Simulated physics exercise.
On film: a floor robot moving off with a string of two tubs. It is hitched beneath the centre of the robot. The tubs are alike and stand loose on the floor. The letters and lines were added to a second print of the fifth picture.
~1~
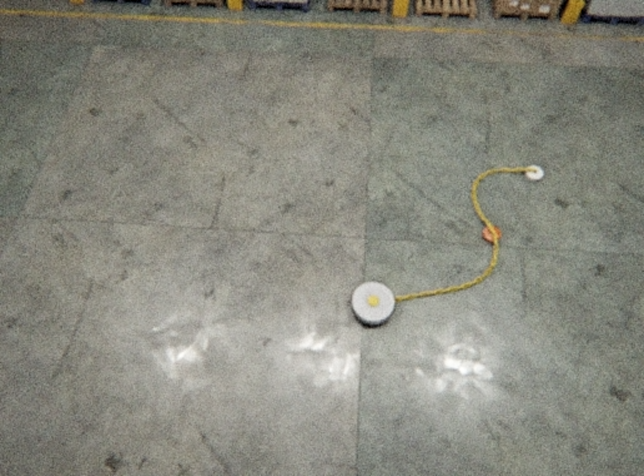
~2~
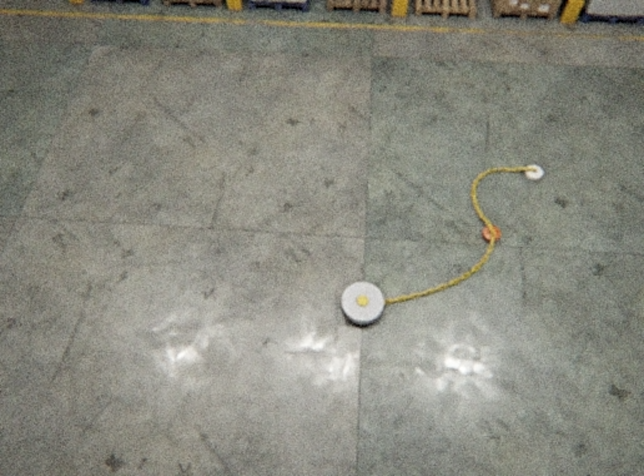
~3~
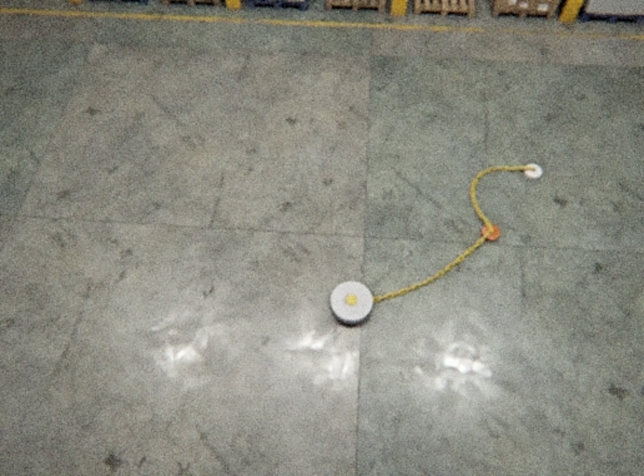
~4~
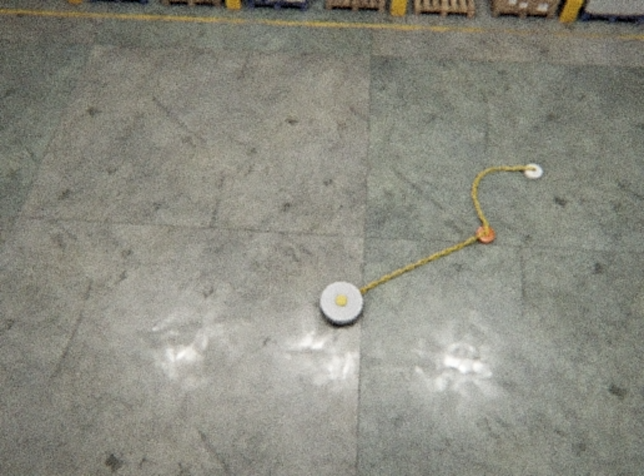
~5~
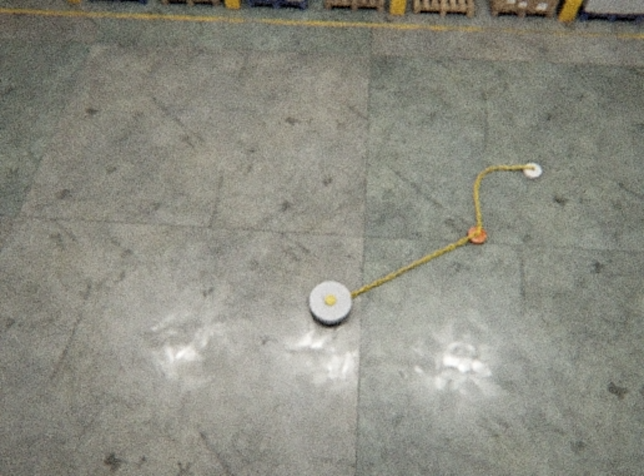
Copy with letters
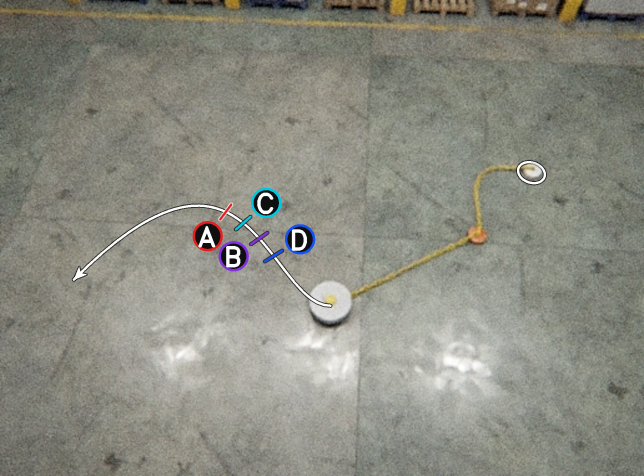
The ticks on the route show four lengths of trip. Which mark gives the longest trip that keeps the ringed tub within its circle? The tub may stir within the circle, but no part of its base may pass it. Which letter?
Mark D.
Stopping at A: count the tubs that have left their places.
Two.
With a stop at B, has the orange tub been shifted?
Yes.
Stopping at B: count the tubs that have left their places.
Two.
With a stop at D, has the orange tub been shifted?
Yes.
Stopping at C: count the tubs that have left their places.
Two.
On the copy, A at (226, 212); B at (259, 238); C at (243, 223); D at (274, 256); the ring at (531, 173); the route from (330, 306) via (216, 208) to (74, 280).
On D. First, robot (304, 290); white tub (532, 171); orange tub (460, 240).
Then, robot (287, 270); white tub (532, 171); orange tub (450, 241).
Finally, robot (273, 253); white tub (531, 172); orange tub (438, 239); the ringed tub at the far end is still in its ring.
By contrast, A drags the last tub to (506, 186); B drags the last tub to (526, 176); C drags the last tub to (517, 181).
